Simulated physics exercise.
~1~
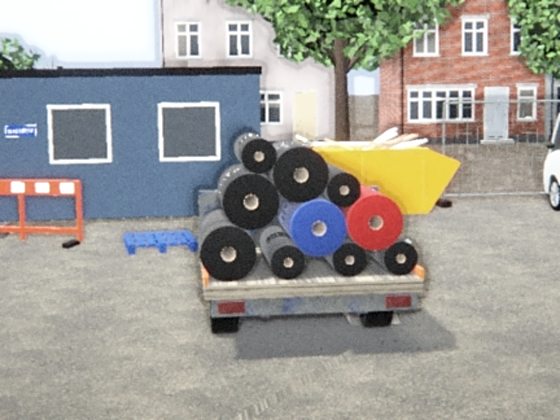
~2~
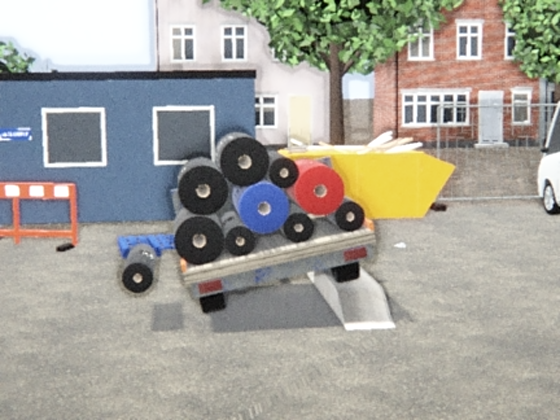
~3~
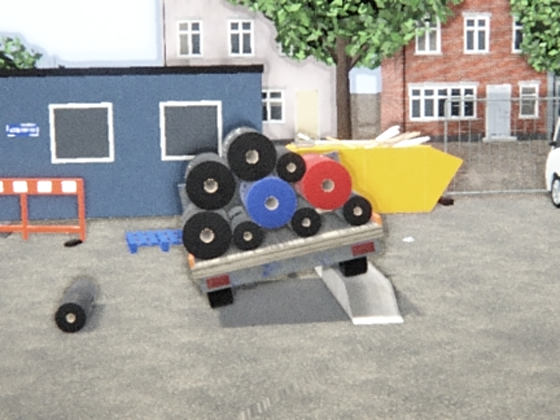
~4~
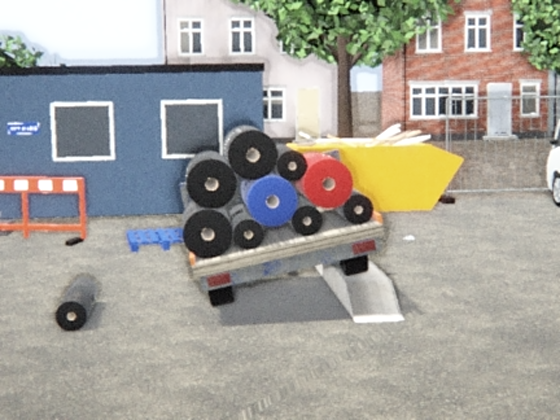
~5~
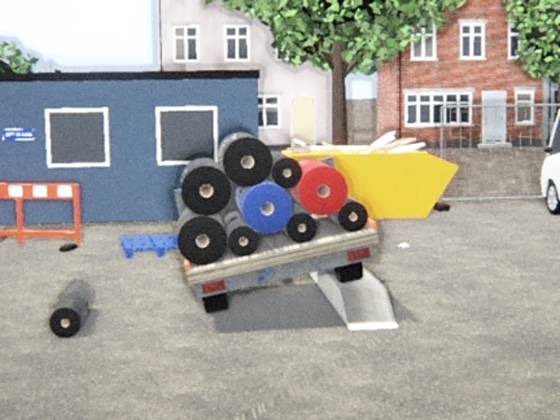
A trailer stacked with rolls tilts left, and one black roll drops off onto the ground.
